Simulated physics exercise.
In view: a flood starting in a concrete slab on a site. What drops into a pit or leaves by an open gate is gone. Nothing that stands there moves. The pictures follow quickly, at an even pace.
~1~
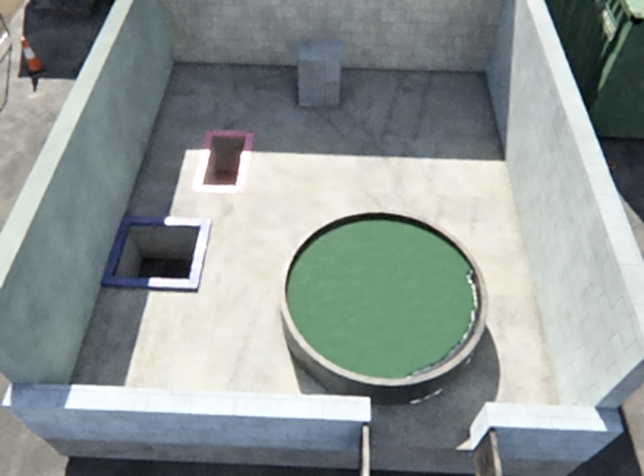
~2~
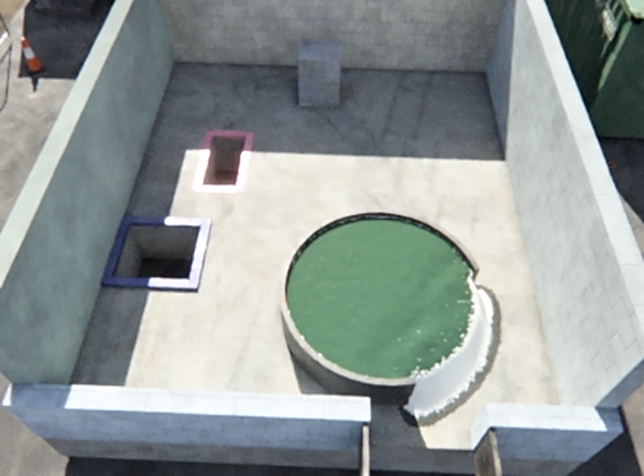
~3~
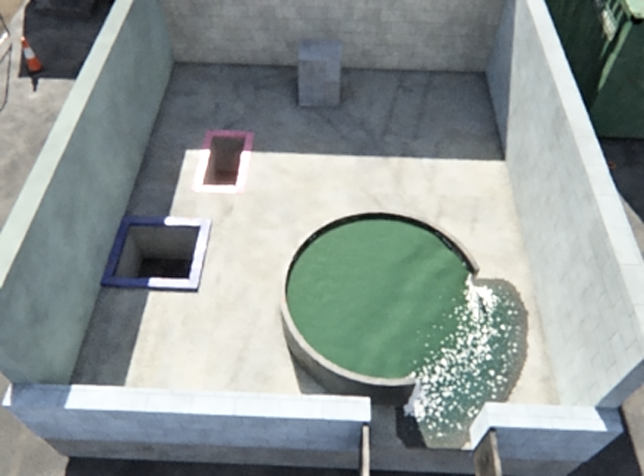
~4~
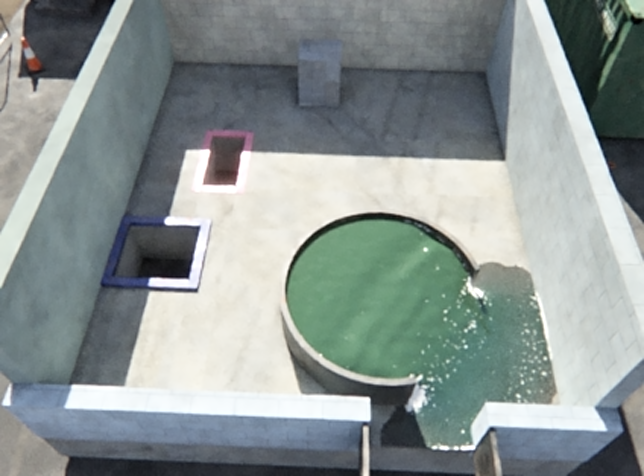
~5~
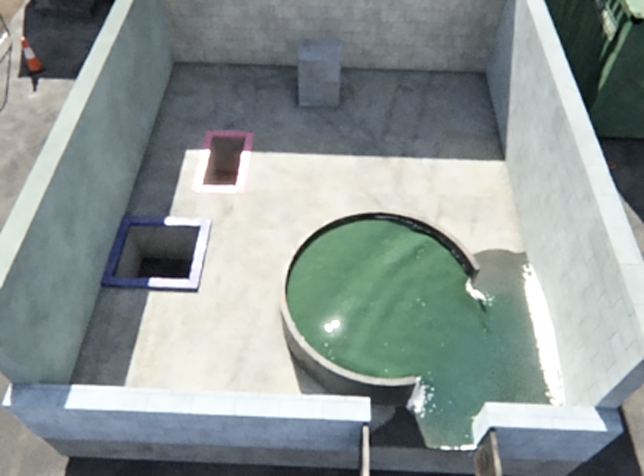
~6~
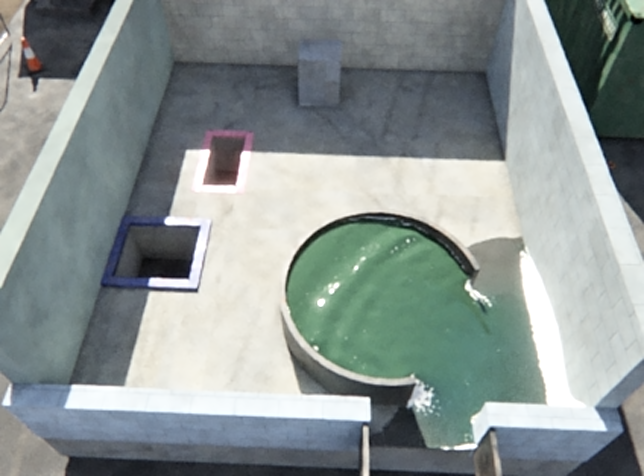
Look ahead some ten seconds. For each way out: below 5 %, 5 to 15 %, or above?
One by one: The gate takes over 15 %; the blue pit takes under 5 %; the pink pit takes under 5 %.
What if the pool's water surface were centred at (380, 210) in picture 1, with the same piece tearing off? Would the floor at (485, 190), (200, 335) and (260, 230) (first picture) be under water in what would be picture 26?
In turn: Under water, under water, no water.
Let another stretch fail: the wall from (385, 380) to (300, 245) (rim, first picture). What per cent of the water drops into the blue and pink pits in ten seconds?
In per cent: Blue 35, pink 6.
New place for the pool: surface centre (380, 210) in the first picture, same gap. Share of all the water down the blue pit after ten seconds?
Per cent: Blue 8.
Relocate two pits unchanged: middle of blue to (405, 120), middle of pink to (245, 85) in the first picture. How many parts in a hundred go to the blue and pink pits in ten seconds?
Roughly, in per cent: Blue 6, pink 4.
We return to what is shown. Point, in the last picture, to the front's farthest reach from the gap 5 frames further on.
I would point to (510, 187).
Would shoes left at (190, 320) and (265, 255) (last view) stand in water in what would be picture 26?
As listed: No water, clear.
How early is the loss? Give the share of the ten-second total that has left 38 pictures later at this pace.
Close to 70 %.
A moment on, water covers 10 % of the floor; the gate 5 %, the blue pit 0 %, the pink pit 0 %.
Next, water covers 20 % of the floor; the gate 9 %, the blue pit 0 %, the pink pit 0 %.
Then, water covers 40 % of the floor; the gate 19 %, the blue pit 0 %, the pink pit 0 %.
Later, water covers 55 % of the floor; the gate 27 %, the blue pit 0 %, the pink pit 0 %.
In the end, water covers 75 % of the floor; the gate 36 %, the blue pit 0 %, the pink pit 2 %.
